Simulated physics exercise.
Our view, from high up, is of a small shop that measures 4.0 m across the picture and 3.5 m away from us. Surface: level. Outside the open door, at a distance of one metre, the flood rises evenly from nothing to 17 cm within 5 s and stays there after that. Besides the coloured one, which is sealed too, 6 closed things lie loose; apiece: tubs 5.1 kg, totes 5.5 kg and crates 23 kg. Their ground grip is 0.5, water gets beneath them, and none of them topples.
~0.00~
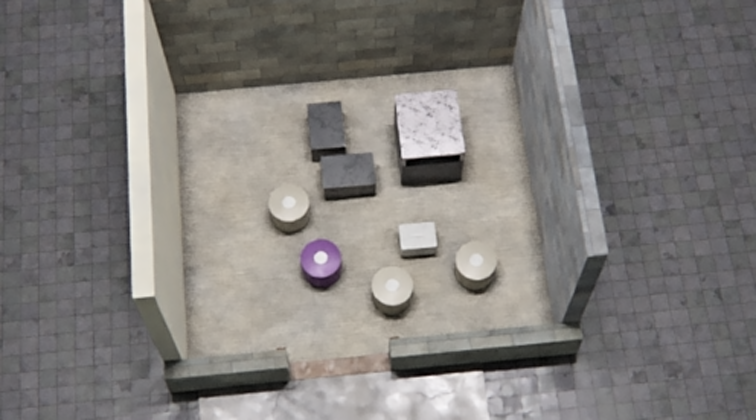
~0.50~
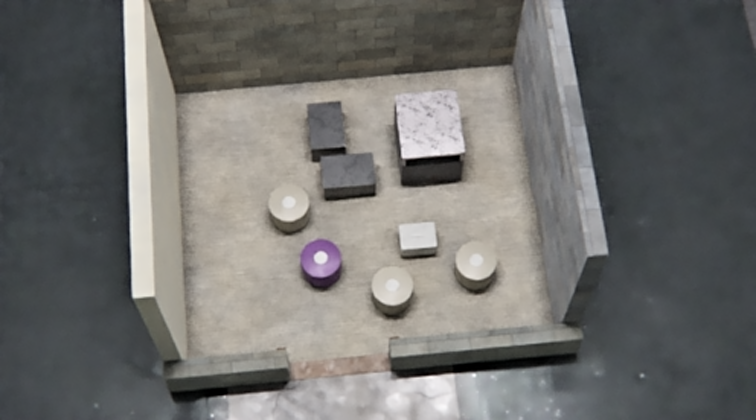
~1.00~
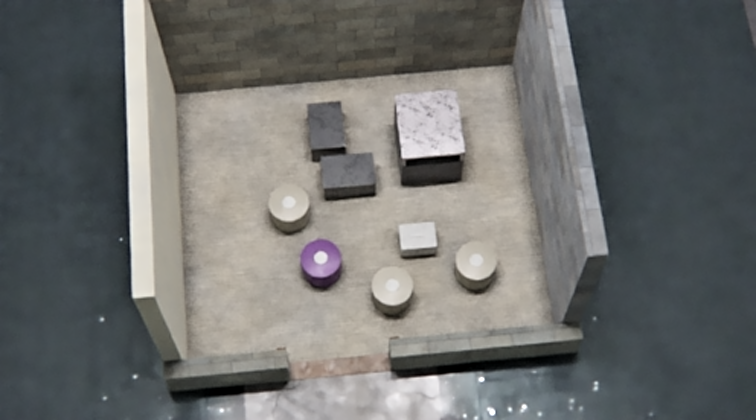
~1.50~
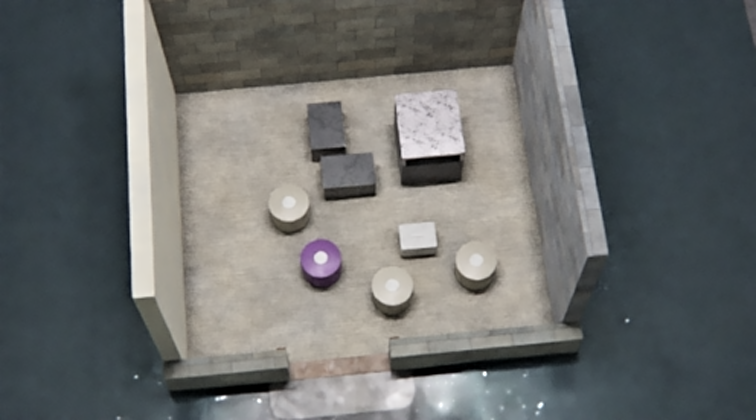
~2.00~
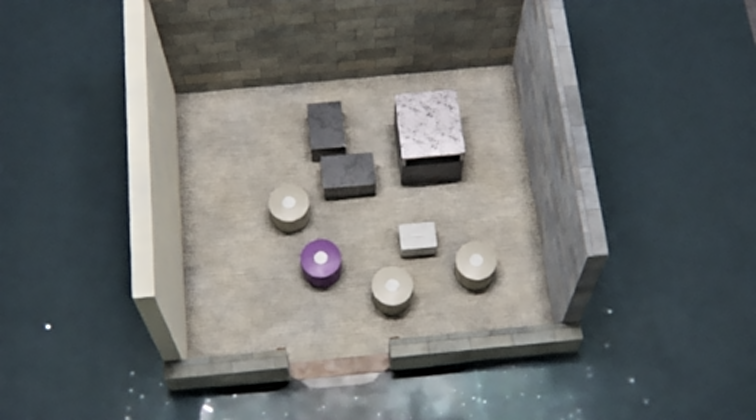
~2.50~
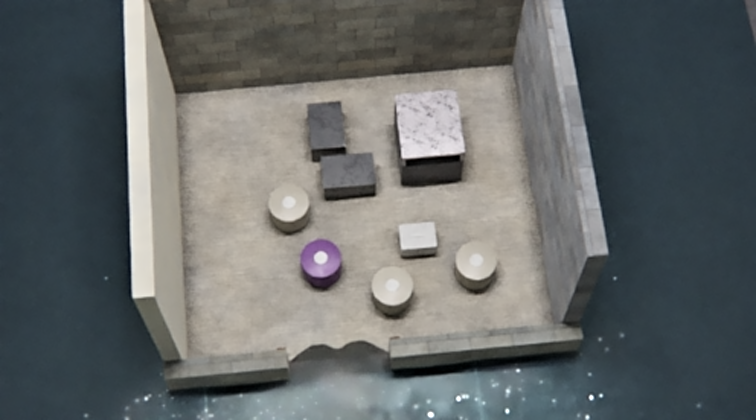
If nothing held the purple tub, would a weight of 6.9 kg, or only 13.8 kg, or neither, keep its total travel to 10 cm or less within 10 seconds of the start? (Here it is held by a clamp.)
Neither would.
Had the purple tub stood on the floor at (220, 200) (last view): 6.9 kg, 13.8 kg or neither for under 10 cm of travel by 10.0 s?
Outcome - success with heavier only.
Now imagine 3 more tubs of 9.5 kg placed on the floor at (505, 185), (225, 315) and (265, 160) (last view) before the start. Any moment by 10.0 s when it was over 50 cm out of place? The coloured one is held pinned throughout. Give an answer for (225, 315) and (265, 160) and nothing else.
First stays inside, then stays inside.
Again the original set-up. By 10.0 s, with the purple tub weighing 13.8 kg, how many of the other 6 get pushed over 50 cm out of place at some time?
Answer: 3.
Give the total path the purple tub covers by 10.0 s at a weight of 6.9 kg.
All together it comes to about 250 cm.
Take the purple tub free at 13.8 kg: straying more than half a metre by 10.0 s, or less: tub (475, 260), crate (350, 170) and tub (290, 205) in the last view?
Below, below, beyond.
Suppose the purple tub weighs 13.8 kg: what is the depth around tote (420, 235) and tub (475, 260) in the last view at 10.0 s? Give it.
3 and 3 cm.
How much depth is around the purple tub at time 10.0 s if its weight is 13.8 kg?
Something like 8 centimetres.
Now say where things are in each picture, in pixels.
The purple tub at (321, 258), on the bottom; water covers 0.0 m2; 0 of 7 have shifted, in the first frame.
The purple tub at (321, 258), on the bottom; water covers 0.0 m2; 0 of 7 have shifted, in the second frame.
The purple tub at (321, 258), on the bottom; water covers 0.0 m2; 0 of 7 have shifted, in the third frame.
The purple tub at (321, 258), on the bottom; 0.0 m2 under water; 0 of 7 have shifted, in the fourth frame.
The purple tub at (321, 258), on the bottom; 0.0 m2 under water; 0 of 7 have shifted, in the fifth frame.
The purple tub at (321, 258), on the bottom; water covers 0.1 m2; 0 of 7 have shifted, in the sixth frame.
After 3.5 s the purple tub would be 0 cm from its start with 6.9 kg and 0 cm from its start with 13.8 kg; 2 cm of water round it then.
After 4.5 s the purple tub would be 24 cm from its start with 6.9 kg and 0 cm from its start with 13.8 kg; 5 cm of water round it then.
After 7.0 s the purple tub would be 132 cm from its start with 6.9 kg and 34 cm from its start with 13.8 kg; 7 cm of water round it then.
After 10.0 s the purple tub would be 170 cm from its start with 6.9 kg and 72 cm from its start with 13.8 kg; 8 cm of water round it then.
